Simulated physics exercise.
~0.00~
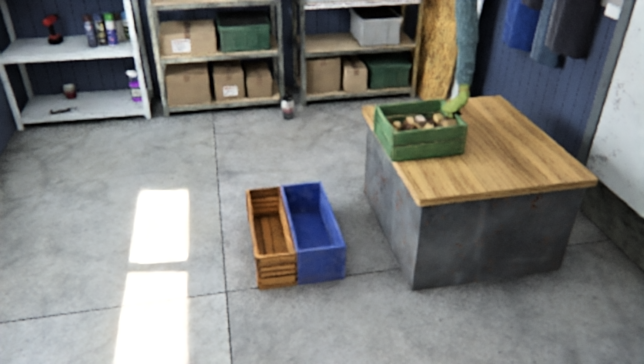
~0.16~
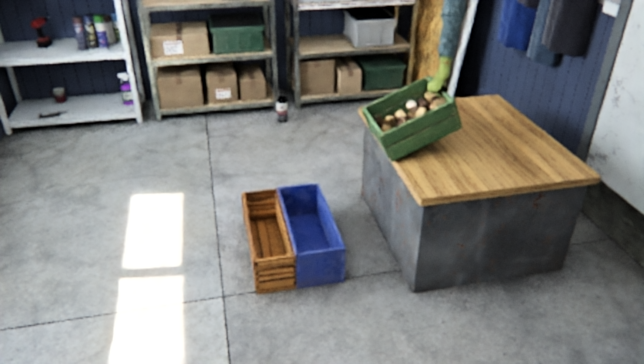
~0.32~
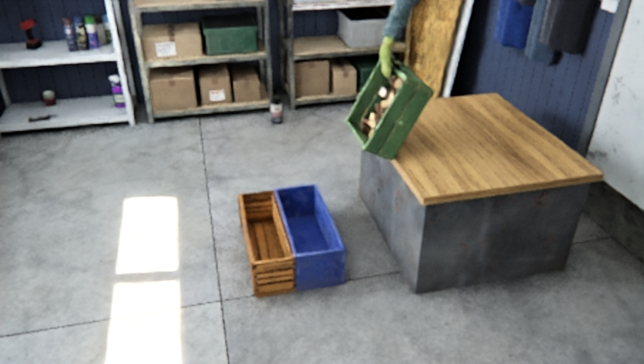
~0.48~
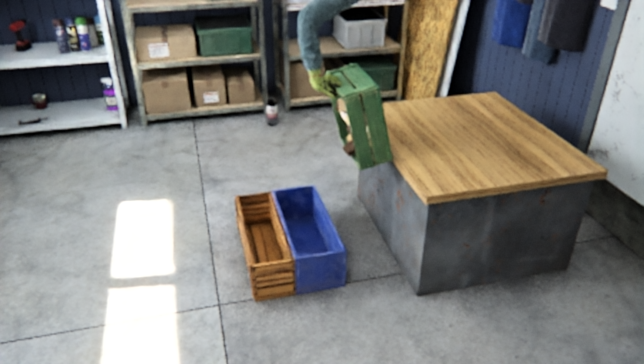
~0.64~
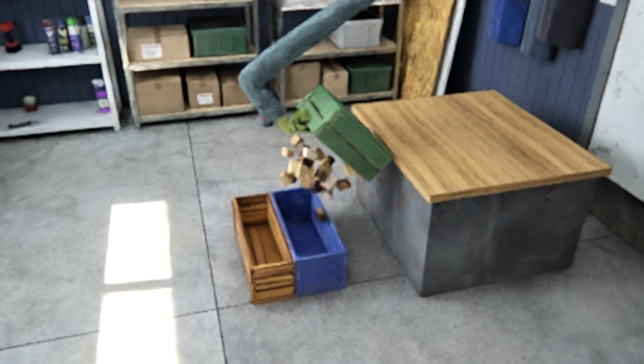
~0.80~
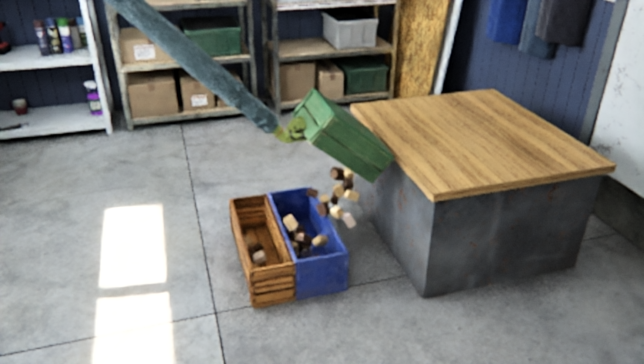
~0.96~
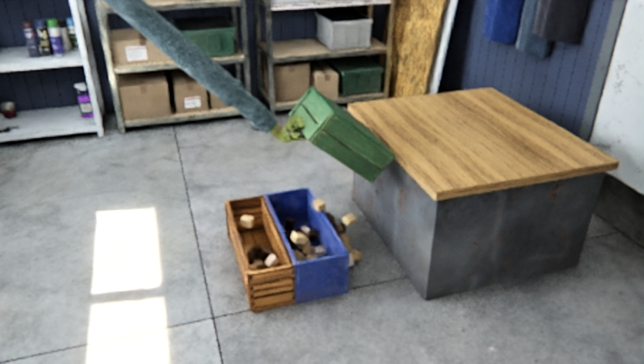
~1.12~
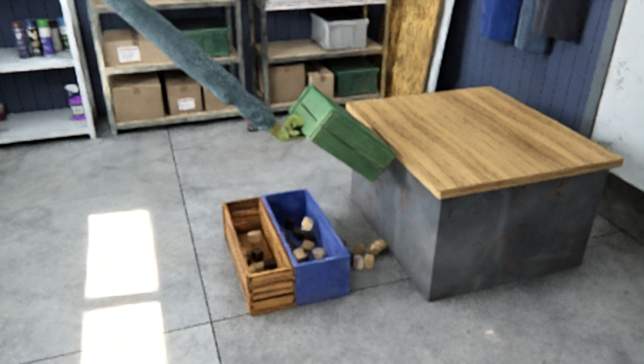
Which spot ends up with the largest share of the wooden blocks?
The blue tote, the container nearer the bench, ends up with the most blocks.
